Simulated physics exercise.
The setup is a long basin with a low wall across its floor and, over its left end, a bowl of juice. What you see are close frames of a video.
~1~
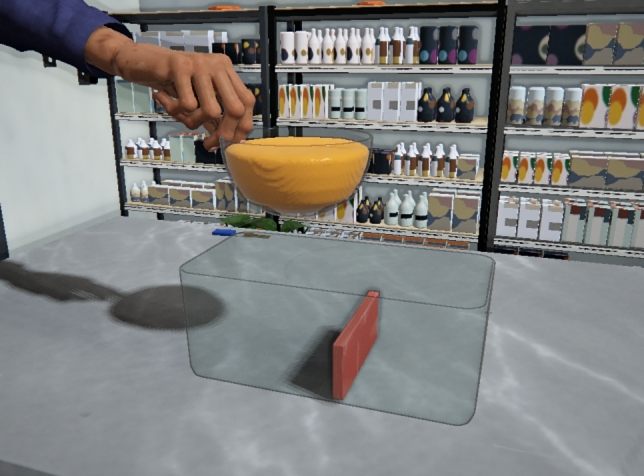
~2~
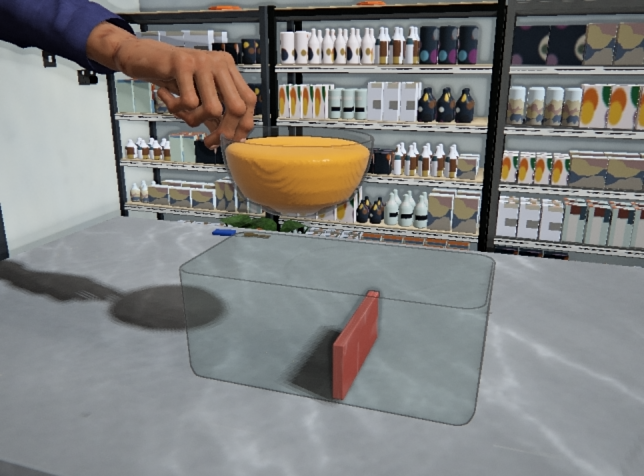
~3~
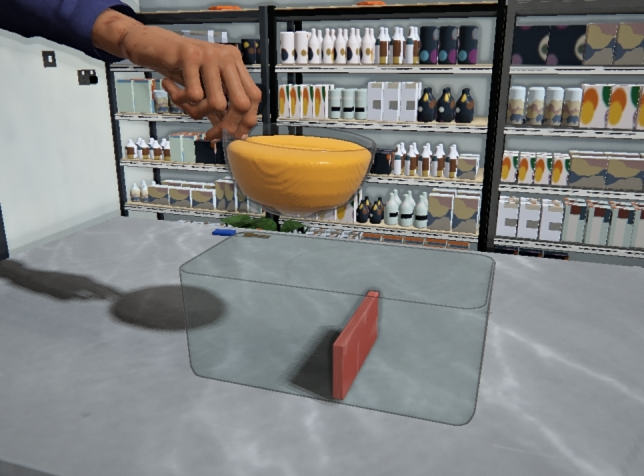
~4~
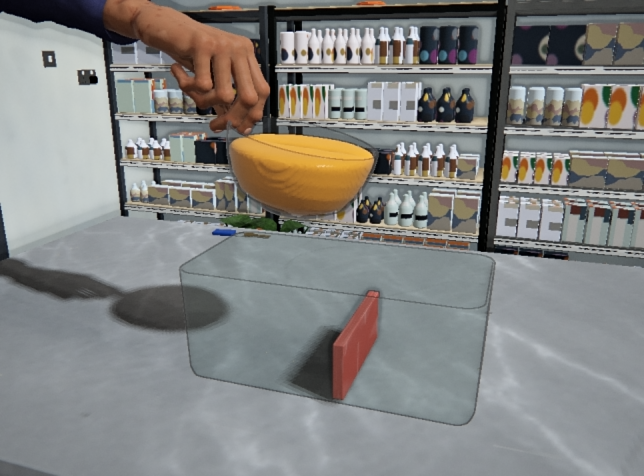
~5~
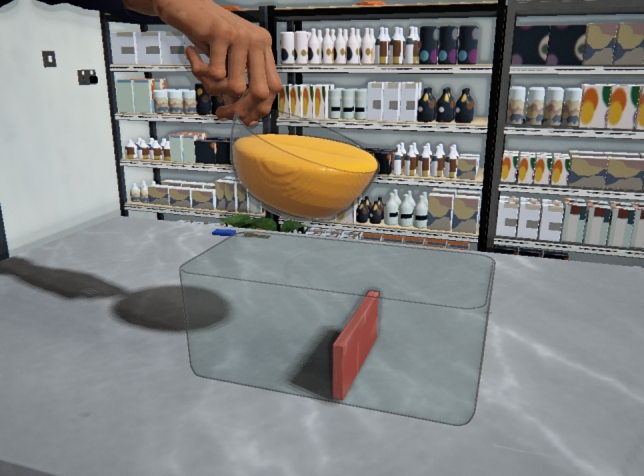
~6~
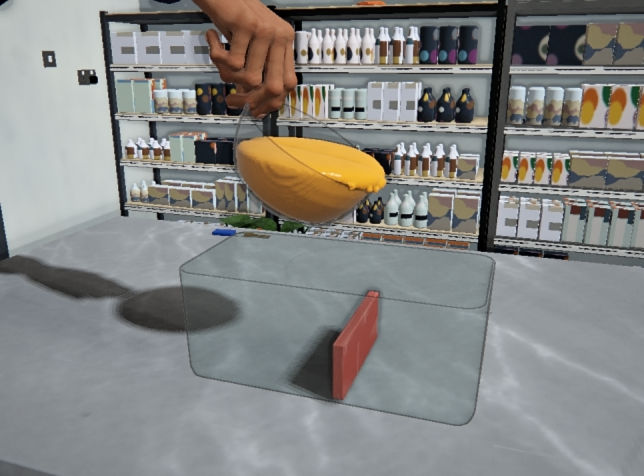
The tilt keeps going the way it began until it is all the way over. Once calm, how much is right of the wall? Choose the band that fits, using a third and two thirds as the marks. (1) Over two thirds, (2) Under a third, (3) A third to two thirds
1.
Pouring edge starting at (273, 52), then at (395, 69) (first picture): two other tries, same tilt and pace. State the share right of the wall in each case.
First try: 15 percent; second try: 80 percent.
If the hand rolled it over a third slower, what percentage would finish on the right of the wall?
It comes to some 95 in a hundred.
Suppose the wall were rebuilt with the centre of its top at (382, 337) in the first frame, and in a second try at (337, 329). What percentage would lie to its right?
First try close to 65 percent, second try close to 75 percent.
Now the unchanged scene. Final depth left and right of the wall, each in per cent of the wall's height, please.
On the left it's around 10 per cent; on the right, 60 per cent.
A moment on, the bowl is tipped on its side and 20 per cent is still to pour, 0 is left of the wall and 53 right of it.
Next, the bowl is tipped on its side and 3 per cent is still to pour, 5 is left of the wall and 73 right of it.
Then the bowl is tipped on its side and 1 per cent is still to pour, 7 is left of the wall and 89 right of it.
Later the bowl is tipped on its side and 0 per cent is still to pour, 12 is left of the wall and 85 right of it.
At rest 12 per cent lies left of the wall, 85 right of it and 3 outside.
